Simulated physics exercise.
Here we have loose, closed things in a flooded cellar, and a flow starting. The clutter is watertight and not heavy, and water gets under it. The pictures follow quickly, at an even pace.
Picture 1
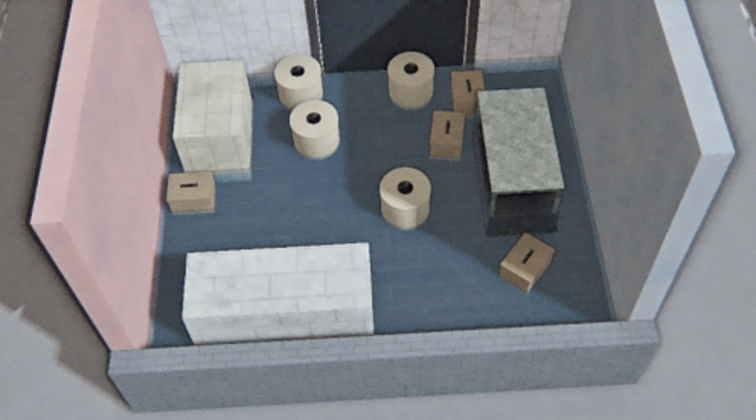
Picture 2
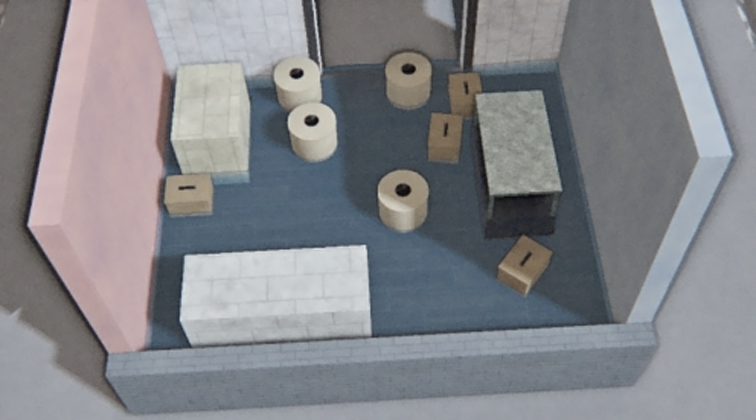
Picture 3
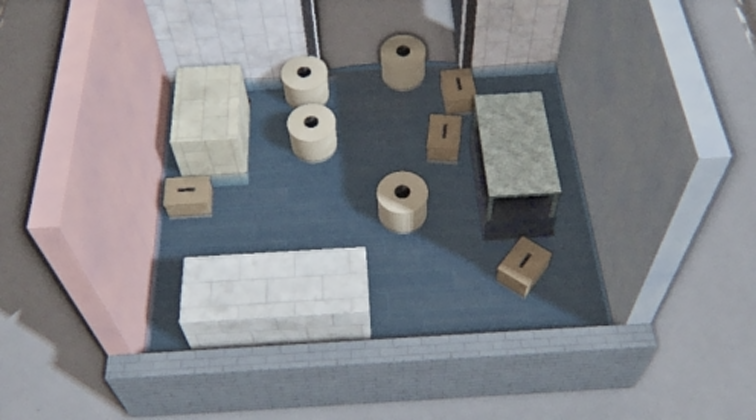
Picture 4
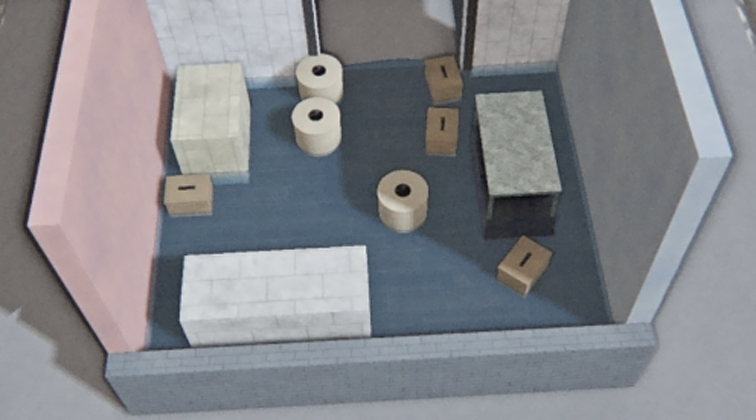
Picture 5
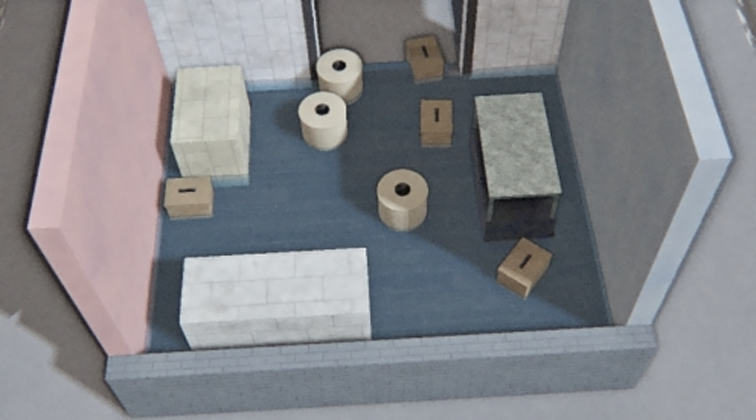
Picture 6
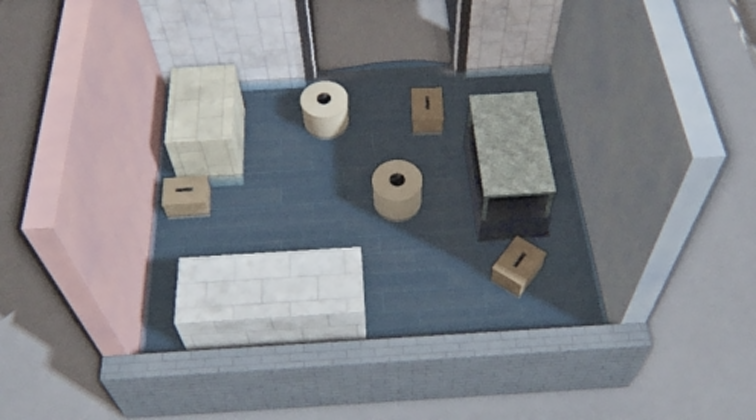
In a blue-floored room with an opening at the back, round drums and small slotted boxes near the opening slide toward it and leave view one after another, while the pale blocks and the boxes farther forward barely move.
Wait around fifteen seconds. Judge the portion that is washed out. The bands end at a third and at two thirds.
It is at least two thirds.
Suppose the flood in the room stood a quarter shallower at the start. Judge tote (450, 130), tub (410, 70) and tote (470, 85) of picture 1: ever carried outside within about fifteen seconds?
One after the other: Carried outside, washed out, gone.
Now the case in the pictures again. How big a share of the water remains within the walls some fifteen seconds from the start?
Close to 36 %.
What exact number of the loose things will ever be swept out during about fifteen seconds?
I count 6.
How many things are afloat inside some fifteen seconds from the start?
2 of them.
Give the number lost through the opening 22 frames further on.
It comes to 6.
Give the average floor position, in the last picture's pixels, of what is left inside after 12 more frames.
At about (361, 235).
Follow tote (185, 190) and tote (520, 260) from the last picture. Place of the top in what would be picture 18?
At about (238, 183) and (490, 253).
A moment on, 3 of 8 are out; 5 afloat.
Next, 6 of 8 are out; 2 afloat.
Later, 6 of 8 are out; 2 afloat.
In the end, 6 of 8 are out; 2 afloat.
